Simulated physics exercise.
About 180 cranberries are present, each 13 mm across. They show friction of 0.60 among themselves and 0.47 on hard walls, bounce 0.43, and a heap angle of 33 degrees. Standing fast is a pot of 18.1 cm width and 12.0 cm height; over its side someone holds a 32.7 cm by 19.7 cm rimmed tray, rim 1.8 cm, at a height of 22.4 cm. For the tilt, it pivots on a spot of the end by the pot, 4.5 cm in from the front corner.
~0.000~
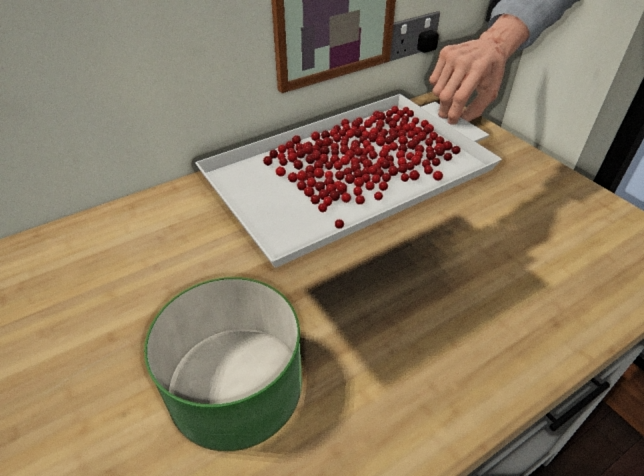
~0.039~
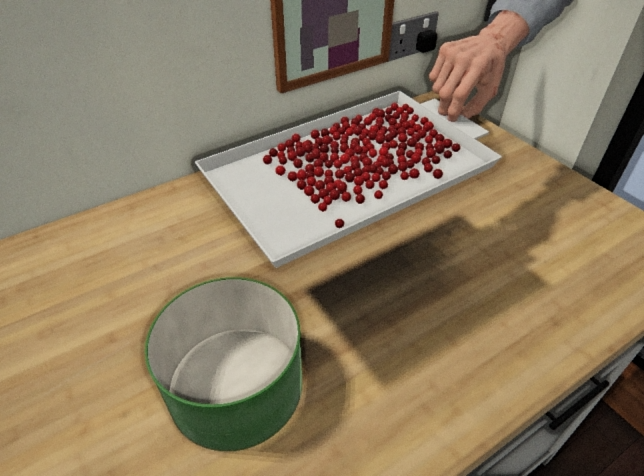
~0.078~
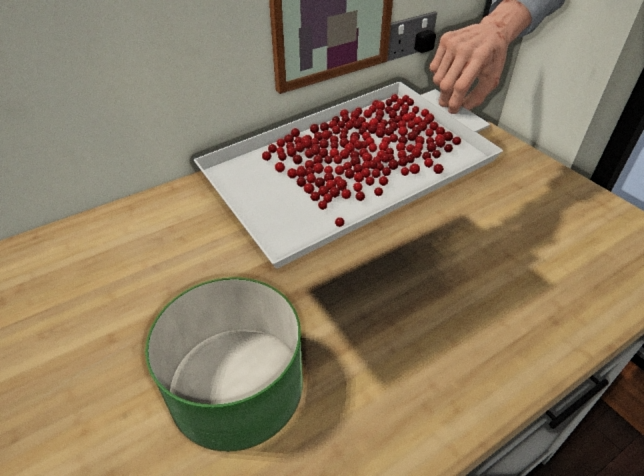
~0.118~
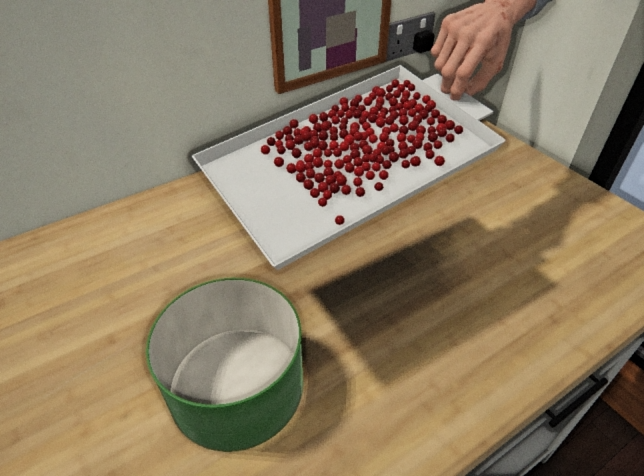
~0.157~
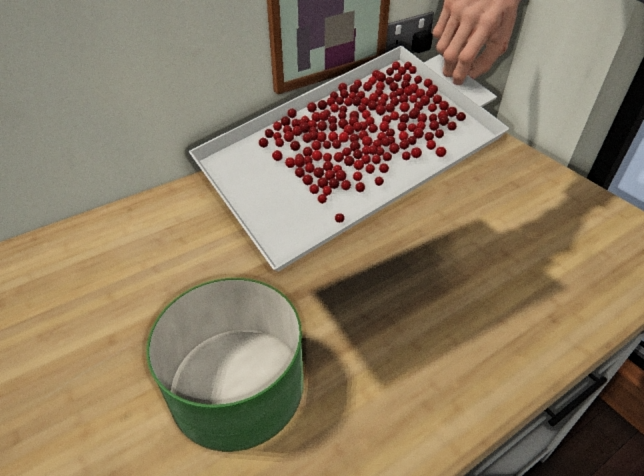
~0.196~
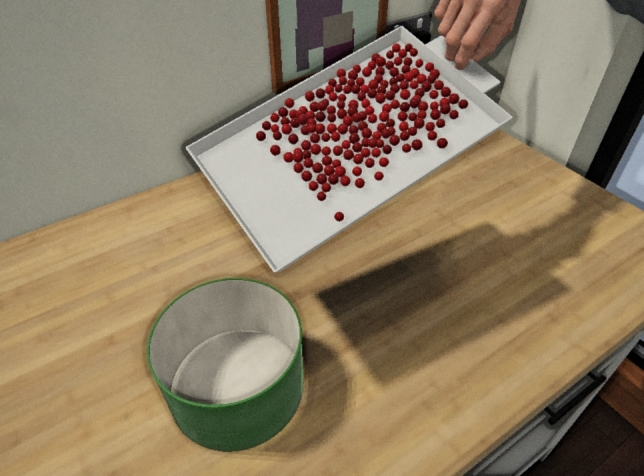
The video shows a hand holding a white rimmed tray of red cranberries above a wooden counter, near a green pot; the hand raises the tray's far right end, gradually tilting it down toward the pot while the berries stay clustered.
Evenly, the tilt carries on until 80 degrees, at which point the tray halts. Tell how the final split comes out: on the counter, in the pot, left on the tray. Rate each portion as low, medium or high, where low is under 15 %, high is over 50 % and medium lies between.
Counter medium, pot high, left on the tray low.
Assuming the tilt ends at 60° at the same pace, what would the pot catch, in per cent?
Estimate: Roughly 45 percent.
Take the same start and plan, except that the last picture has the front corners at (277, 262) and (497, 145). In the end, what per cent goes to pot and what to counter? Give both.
In the pot: 35 per cent; on the counter: 65 per cent.
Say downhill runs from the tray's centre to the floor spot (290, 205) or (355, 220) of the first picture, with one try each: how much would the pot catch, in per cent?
Around 70 % for the first direction, around 30 % for the second.
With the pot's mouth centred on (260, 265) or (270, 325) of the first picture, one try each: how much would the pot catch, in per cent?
First try about 0 per cent, second try about 75 per cent.
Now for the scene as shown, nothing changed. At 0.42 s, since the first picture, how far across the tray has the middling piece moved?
I'd say close to 4 centimetres.
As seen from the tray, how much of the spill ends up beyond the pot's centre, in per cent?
Some 60 per cent of the spill lies beyond the centre.
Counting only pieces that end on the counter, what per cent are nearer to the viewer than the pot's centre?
About 100 percent of the spill.
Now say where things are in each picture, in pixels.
The first picture shows tray tilt 0 degrees, front corners at (274, 256) and (495, 158); middle of the pieces at (364, 153); pot at (223, 334).
The second picture shows tray tilt 1 degrees, front corners at (275, 256) and (495, 156); middle of the pieces at (363, 151).
The third picture shows tray tilt 4 degrees, front corners at (275, 257) and (496, 150), lowest corner left front; middle of the pieces at (363, 145).
The fourth picture shows tray tilt 8 degrees, front corners at (276, 260) and (499, 139), lowest corner left front; middle of the pieces at (363, 136).
The fifth picture shows tray tilt 14 degrees, front corners at (276, 262) and (502, 128), lowest corner left front; middle of the pieces at (363, 126).
The sixth picture shows tray tilt 19 degrees, front corners at (276, 265) and (505, 117), lowest corner left front; middle of the pieces at (362, 116); pot at (226, 335). The tray's pace is about 140 degrees a second.
After 0.42 s, tilt 50 degrees; the tray holds 100 %, the pot 0 %.
After 0.57 s, tilt 71 degrees; the tray holds 95 %, the pot 0 %.
After 0.84 s, tilt 80 degrees; the tray holds 5 %, the pot 50 %.
By 2.3 s all is still; counter 35 %, pot 65 %, tray 0 %.
